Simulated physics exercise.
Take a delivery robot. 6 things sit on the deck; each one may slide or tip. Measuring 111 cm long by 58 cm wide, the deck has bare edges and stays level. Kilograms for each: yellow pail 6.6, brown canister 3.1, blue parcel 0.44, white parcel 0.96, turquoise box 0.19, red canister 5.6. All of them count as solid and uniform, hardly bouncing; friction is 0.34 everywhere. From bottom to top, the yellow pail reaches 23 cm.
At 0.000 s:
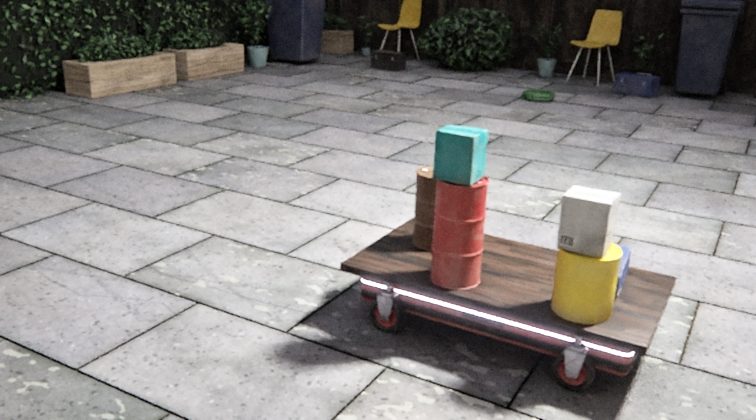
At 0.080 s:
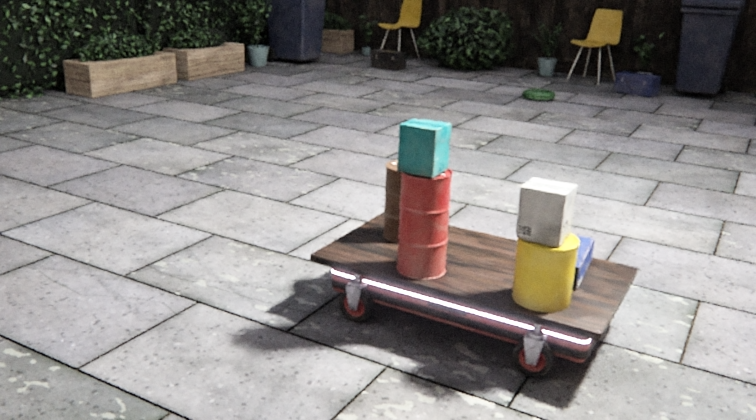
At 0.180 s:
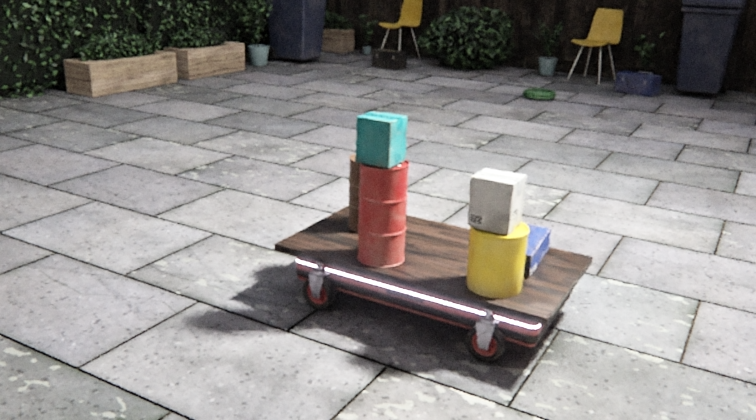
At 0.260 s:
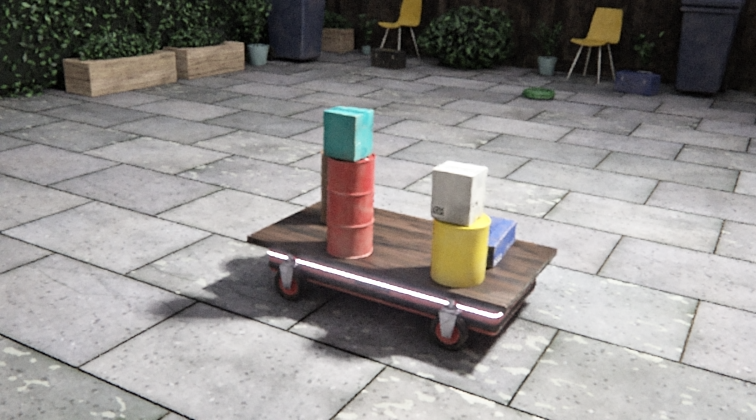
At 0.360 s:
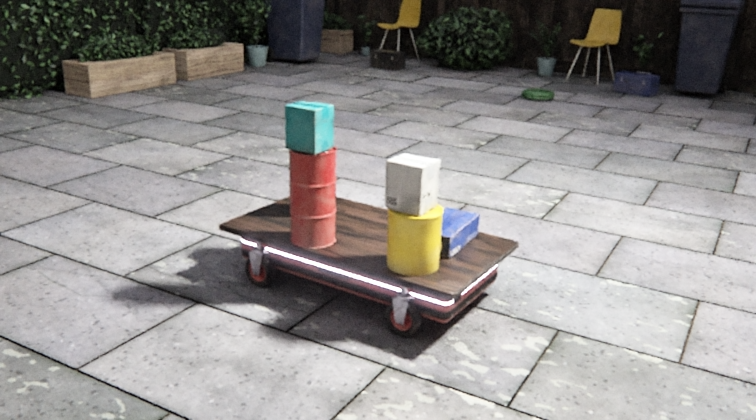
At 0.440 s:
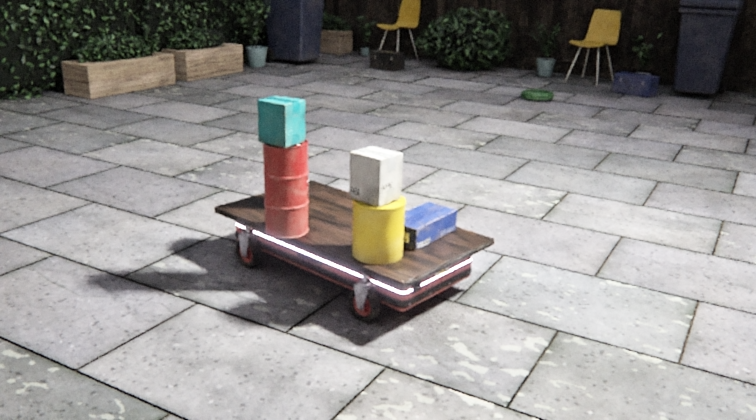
On a paved garden patio, a low wheeled cart carrying colourful barrels and boxes rolls leftward and slightly away from the viewer. As it travels, the brown canister disappears behind the red one and the blue parcel comes into clearer view beside the yellow pail, and finally the cart turns slightly.
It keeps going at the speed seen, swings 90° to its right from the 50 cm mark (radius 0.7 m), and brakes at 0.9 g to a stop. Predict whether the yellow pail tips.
It tips.
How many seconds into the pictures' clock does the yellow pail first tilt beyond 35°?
At about 0.9 s.
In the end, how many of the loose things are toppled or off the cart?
That makes 5.
By 0.84 s, cart has run 151 cm, turned 71°; yellow pail, brown canister, white parcel, turquoise box and red canister now off the cart; blue parcel 7 cm from its spot.
By 1.14 s, cart has run 202 cm, turned 90°; blue parcel 15 cm from its spot.
When it is over (1.9 s), off the cart and tipped over, yellow pail, brown canister, white parcel, turquoise box and red canister; not toppled but over 10 cm from the start, blue parcel. In the last view, yellow pail near (257, 176).
